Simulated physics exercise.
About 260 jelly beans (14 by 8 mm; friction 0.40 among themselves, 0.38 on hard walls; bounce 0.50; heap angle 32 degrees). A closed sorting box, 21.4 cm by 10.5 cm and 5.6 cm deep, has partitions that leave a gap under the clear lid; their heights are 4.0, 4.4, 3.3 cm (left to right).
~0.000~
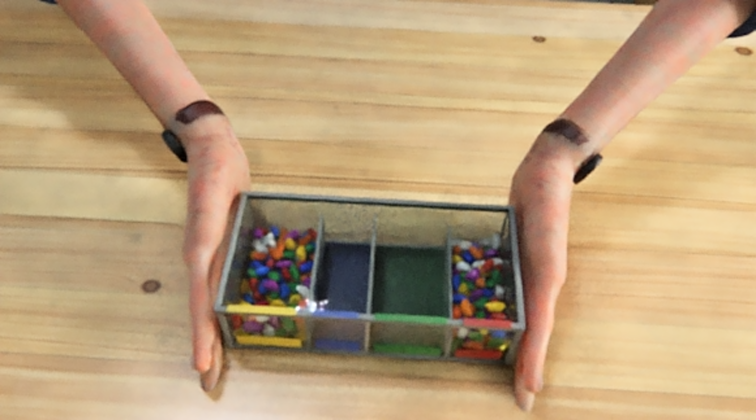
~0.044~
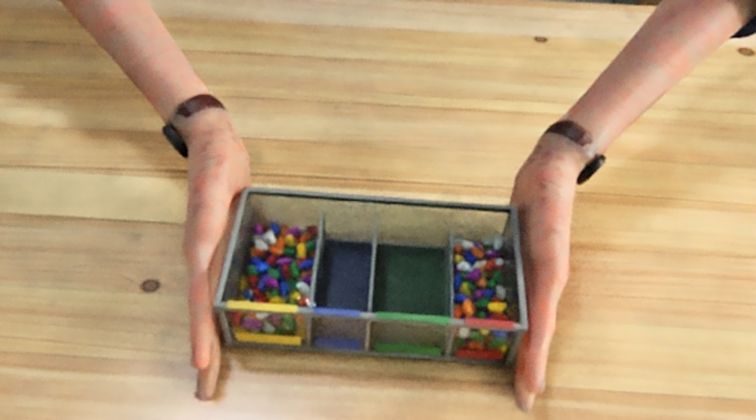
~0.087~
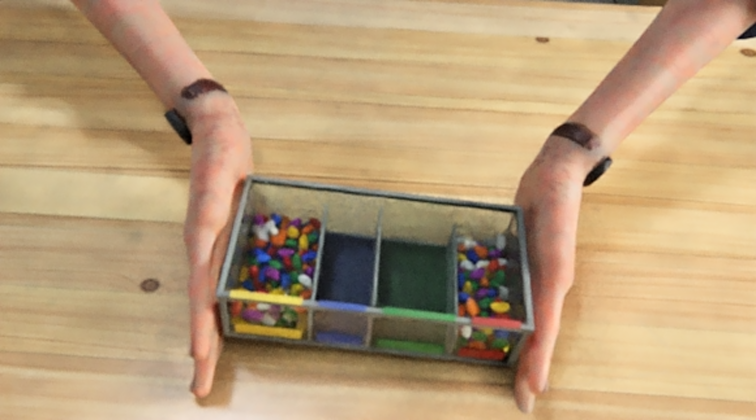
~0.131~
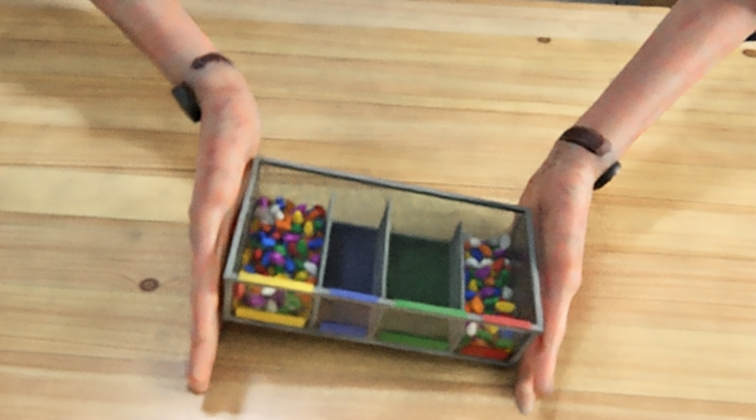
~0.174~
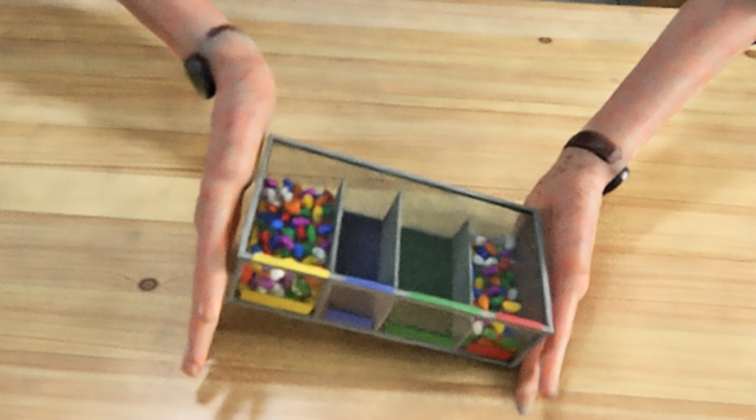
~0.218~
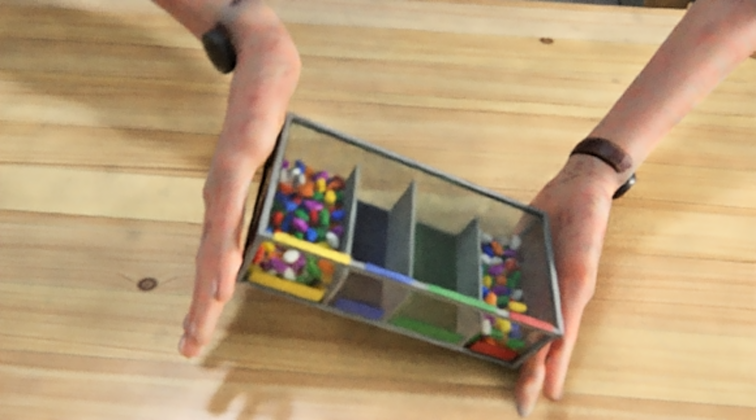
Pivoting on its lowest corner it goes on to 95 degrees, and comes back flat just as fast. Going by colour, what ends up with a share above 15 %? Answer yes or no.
Red: Yes, blue: No, green: No, yellow: Yes.
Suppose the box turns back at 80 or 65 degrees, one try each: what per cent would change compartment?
Some 15 and 15 per cent.
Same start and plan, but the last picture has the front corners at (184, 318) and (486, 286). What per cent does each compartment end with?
Red 10, blue 5, green 25, yellow 60.
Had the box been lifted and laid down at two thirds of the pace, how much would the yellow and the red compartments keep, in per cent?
In that case yellow 45, red 50.
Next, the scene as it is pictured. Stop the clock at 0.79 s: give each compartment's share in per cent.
Red 45, blue 5, green 5, yellow 45.
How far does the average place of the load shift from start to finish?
Some 2.5 cm.
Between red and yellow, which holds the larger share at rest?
It is the red one.
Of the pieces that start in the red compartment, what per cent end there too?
Roughly 100 per cent.
After 0.79 s, tilt 94 degrees; red 45 %, blue 5 %, green 5 %, yellow 45 %.
After 1.17 s, tilt 39 degrees; red 50 %, blue 5 %, green 5 %, yellow 40 %.
After 1.64 s, tilt 0 degrees; red 50 %, blue 5 %, green 5 %, yellow 40 %.
By 1.9 s all is still; red 50 %, blue 5 %, green 5 %, yellow 40 %.
